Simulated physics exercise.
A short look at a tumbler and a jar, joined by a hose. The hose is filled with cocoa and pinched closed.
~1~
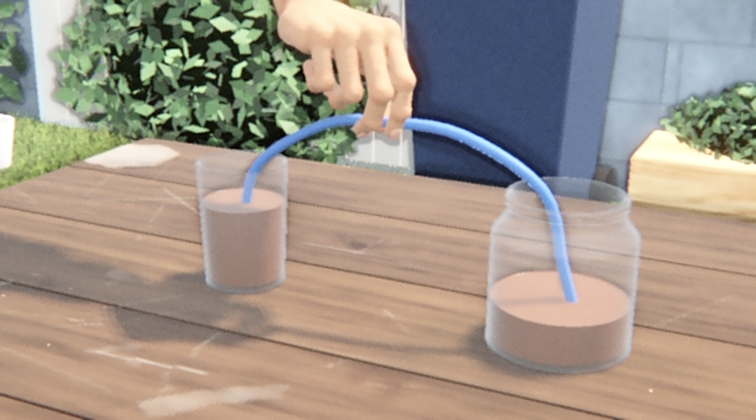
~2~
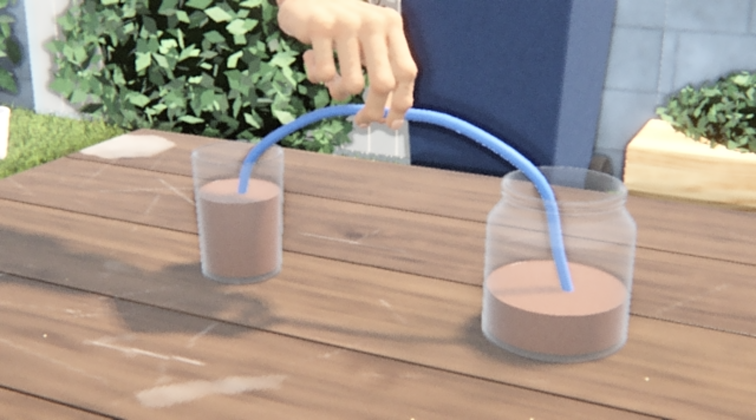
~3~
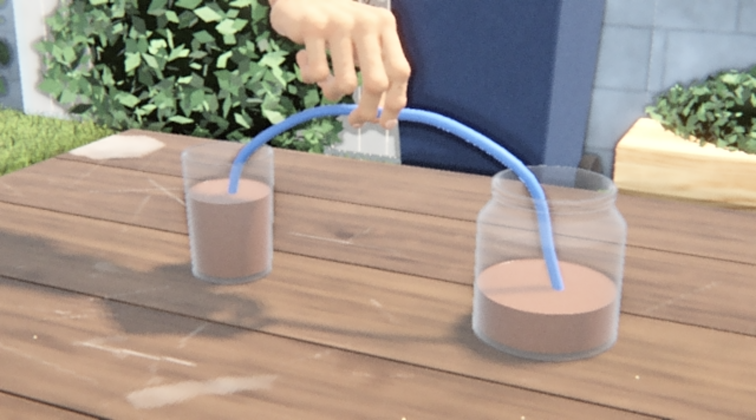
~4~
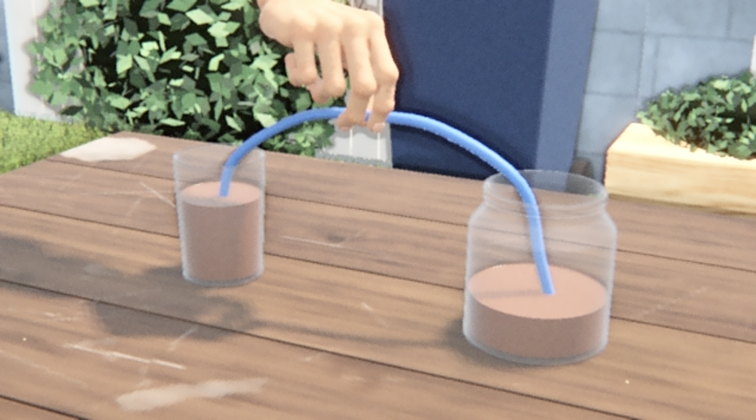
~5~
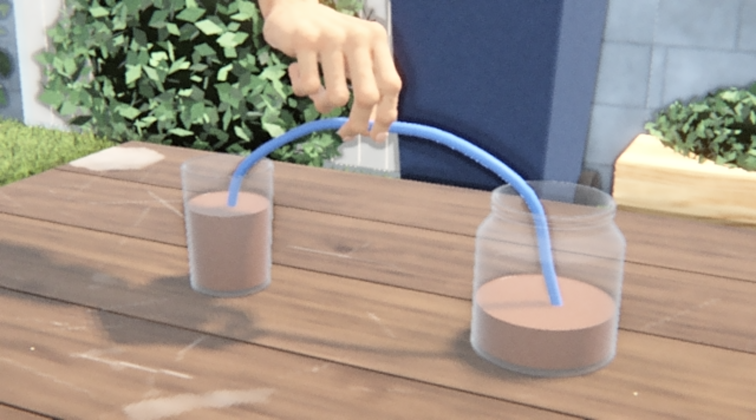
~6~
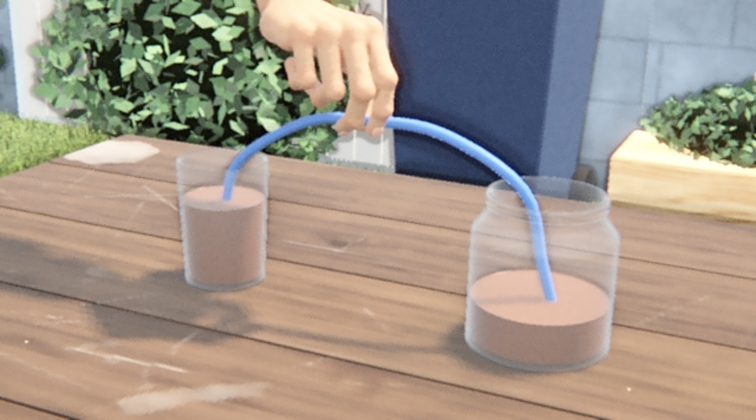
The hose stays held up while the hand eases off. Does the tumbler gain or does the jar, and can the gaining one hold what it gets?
Cocoa goes: The right one gains. Receiving: It can hold it.
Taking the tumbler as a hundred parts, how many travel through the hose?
About 40 in a hundred.
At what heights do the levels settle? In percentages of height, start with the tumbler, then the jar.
The first ends at 40 percent and the second at 35 percent.
Next, the tumbler is about half full; the jar is about a third full.
Finally, the tumbler is about a third full; the jar is about a third full; the two surfaces are level.
